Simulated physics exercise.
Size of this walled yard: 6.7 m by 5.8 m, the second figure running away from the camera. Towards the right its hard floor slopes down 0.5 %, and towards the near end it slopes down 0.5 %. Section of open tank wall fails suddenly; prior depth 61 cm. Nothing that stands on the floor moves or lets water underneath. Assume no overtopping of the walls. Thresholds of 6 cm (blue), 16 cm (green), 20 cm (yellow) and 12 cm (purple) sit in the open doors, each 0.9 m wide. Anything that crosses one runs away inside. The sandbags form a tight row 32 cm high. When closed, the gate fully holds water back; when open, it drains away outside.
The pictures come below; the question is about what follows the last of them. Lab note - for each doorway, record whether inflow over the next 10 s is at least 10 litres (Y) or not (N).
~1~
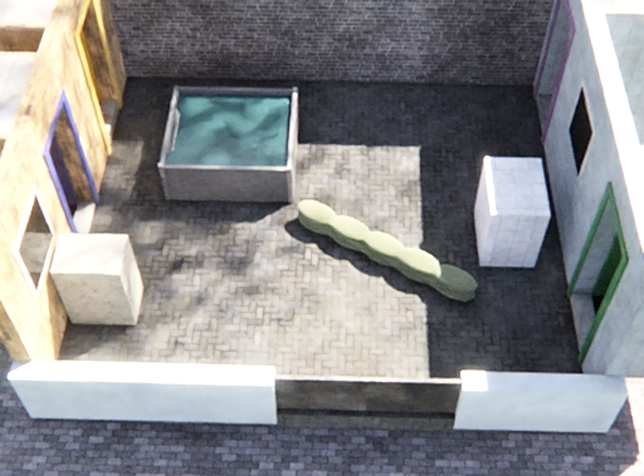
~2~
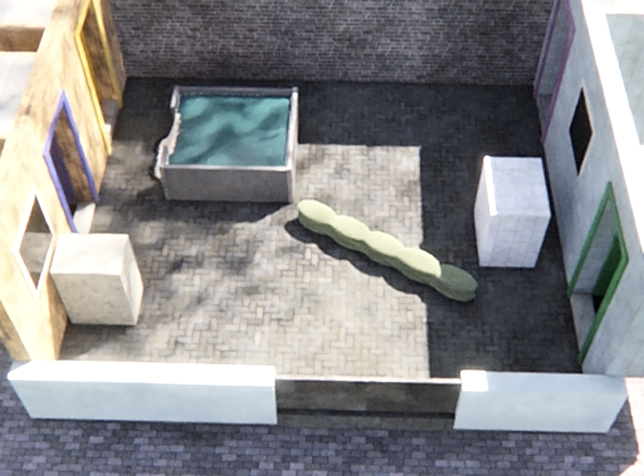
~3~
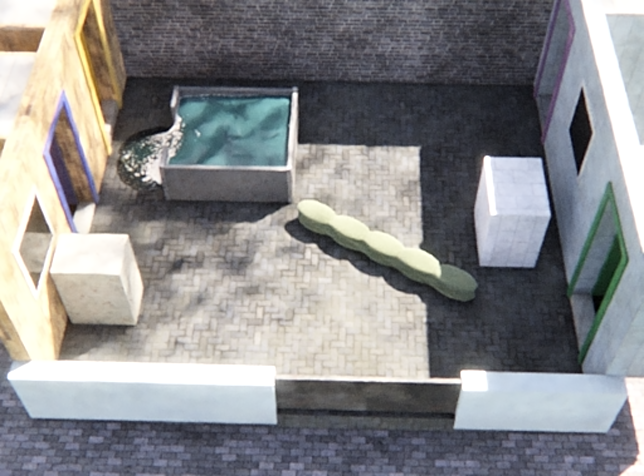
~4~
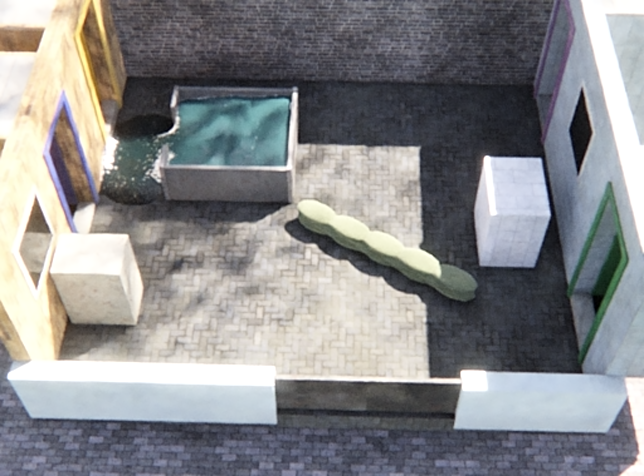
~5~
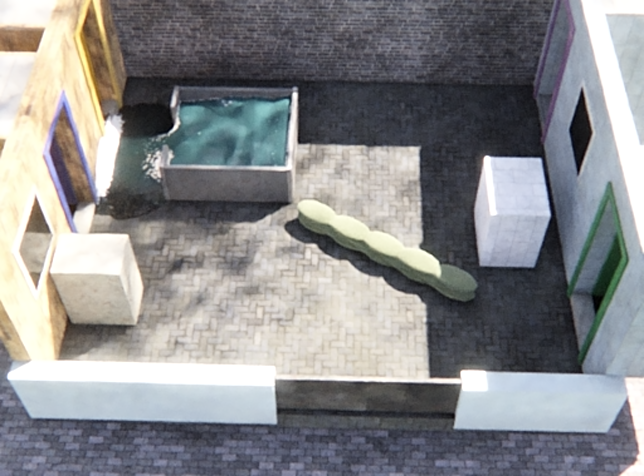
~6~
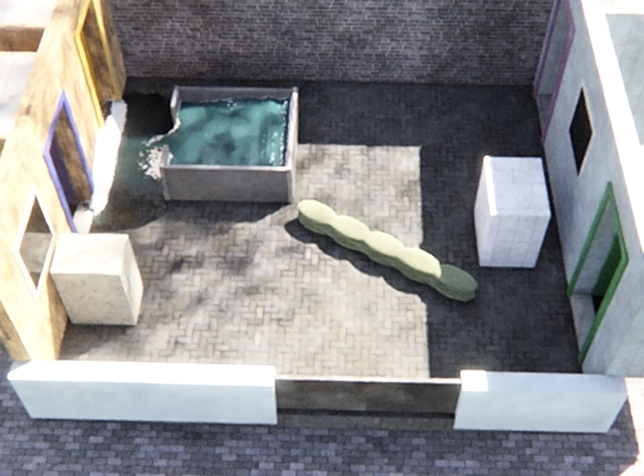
At the blue door the limit will be outstripped; at the green door the limit will not be outstripped; at the yellow door the limit will be outstripped; at the purple door the limit will not be outstripped.
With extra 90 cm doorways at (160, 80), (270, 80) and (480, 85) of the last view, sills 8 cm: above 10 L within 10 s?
The first one exceeds it, the second one doesn't reach it, and the third one doesn't reach it.
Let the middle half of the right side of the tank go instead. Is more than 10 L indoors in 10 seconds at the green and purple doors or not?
Versus the limit - green: Within, purple: Exceeded.
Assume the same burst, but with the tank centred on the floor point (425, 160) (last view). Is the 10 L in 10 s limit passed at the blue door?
Then the blue door exceeds it.
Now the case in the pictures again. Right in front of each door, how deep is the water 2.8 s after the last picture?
Depths in centimetres - blue: 9, green: 0, yellow: 19, purple: 0.
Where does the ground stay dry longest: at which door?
It's the green door that comes last.
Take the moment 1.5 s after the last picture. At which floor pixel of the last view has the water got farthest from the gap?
I'd put it near pixel (51, 390) of the last picture.
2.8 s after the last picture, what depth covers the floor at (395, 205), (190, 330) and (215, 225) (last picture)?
Around 0 cm, 1 cm and 2 cm, in the order given.
Then, 0.7 s after the last picture water covers 10 % of the floor and is deepest (40 cm) near (108, 157); blue door 12 cm at the sill, 3 L in, green door not reached, yellow door 30 cm at the sill, 23 L in, purple door not reached.
Then, 1.5 s after the last picture water covers 20 % of the floor and is deepest (30 cm) near (126, 85); blue door 11 cm at the sill, 16 L in, green door not reached, yellow door 25 cm at the sill, 53 L in, purple door not reached.
Then, 2.8 s after the last picture water covers 45 % of the floor and is deepest (24 cm) near (108, 157); blue door 9 cm at the sill, 25 L in, green door not reached, yellow door 19 cm at the sill, 63 L in, purple door not reached.
Then, 5.3 s after the last picture water covers 75 % of the floor and is deepest (14 cm) near (106, 166); blue door 6 cm at the sill, 31 L in, green door not reached, yellow door 11 cm at the sill, 65 L in, purple door 10 cm at the sill, 0 L in.
Then, 9.3 s after the last picture water covers 90 % of the floor and is deepest (10 cm) near (570, 307); blue door 3 cm at the sill, 32 L in, green door 10 cm at the sill, 0 L in, yellow door 6 cm at the sill, 65 L in, purple door 6 cm at the sill, 0 L in.
